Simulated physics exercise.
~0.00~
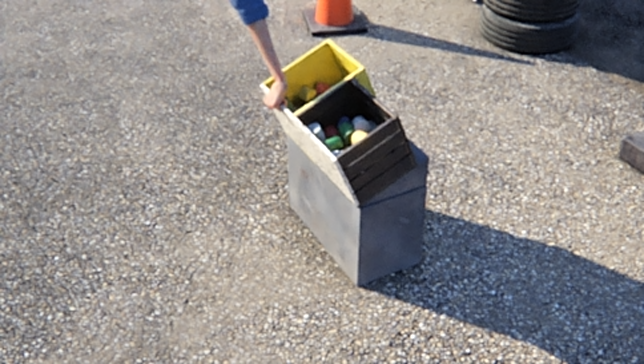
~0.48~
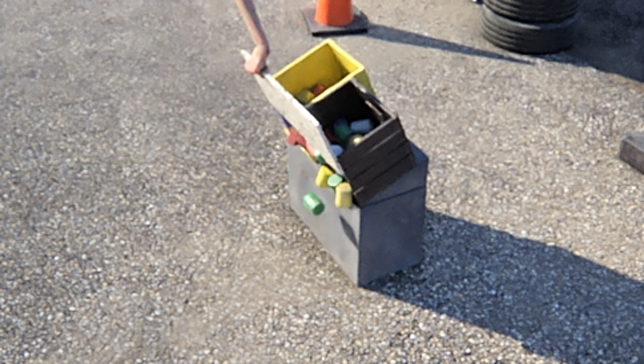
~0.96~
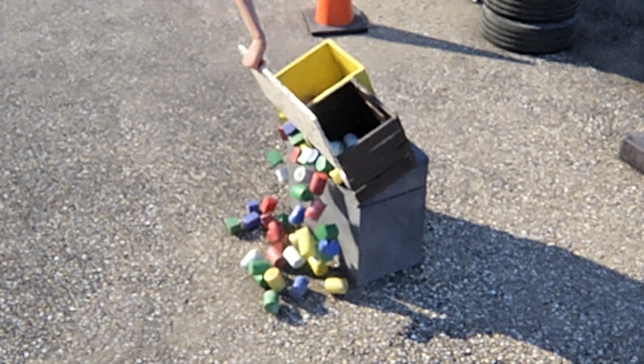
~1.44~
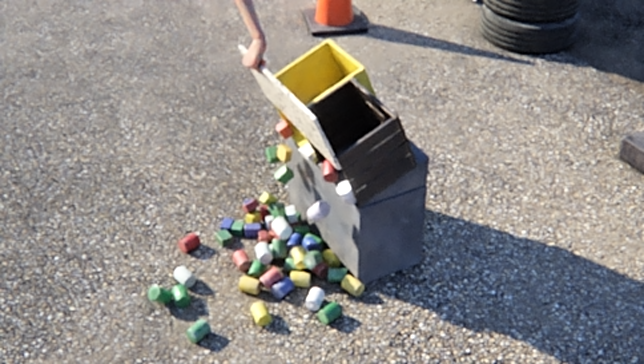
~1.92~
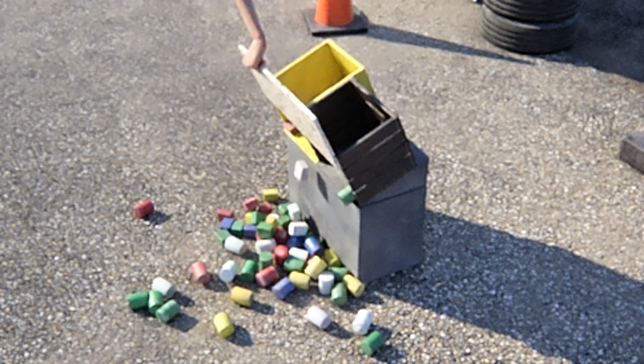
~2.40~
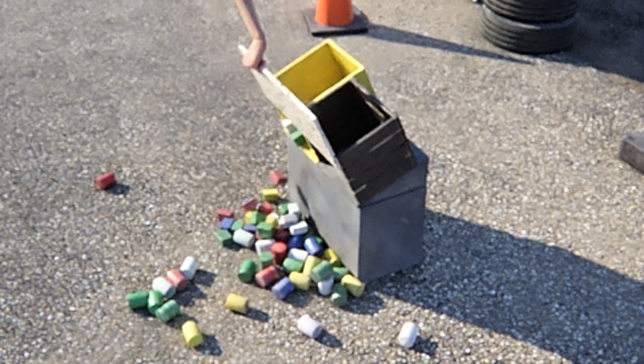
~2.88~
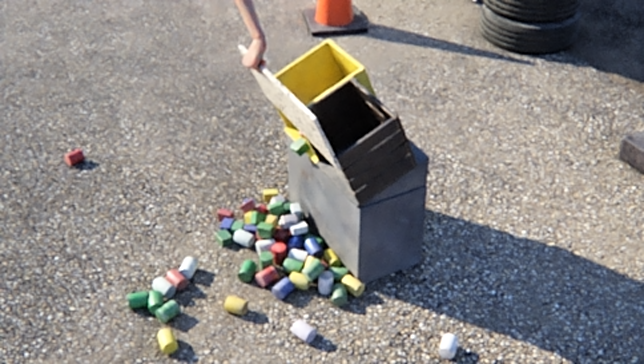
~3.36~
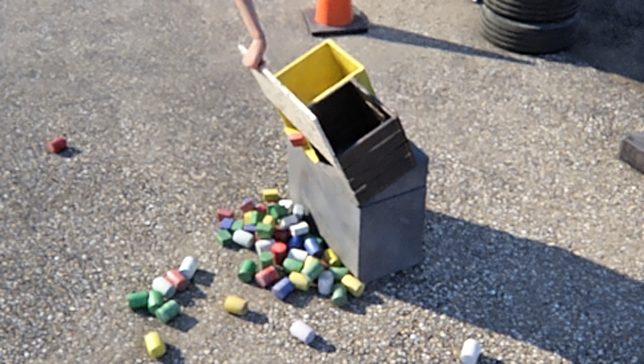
The clip opens on sunlit asphalt, where a yellow bin and a black bin, both holding small coloured pieces, slope down to the left on a grey stand. A hand pulls a pale board up and to the left along their lower ends, and the first pieces drop out. A thick stream of red, green, blue, yellow and white pieces then spills into a heap beside the stand. The flow thins as the black bin empties, while a few stragglers roll away across the ground. At the end, the hand still holds the board, and some pieces remain at the yellow bin's lower edge.
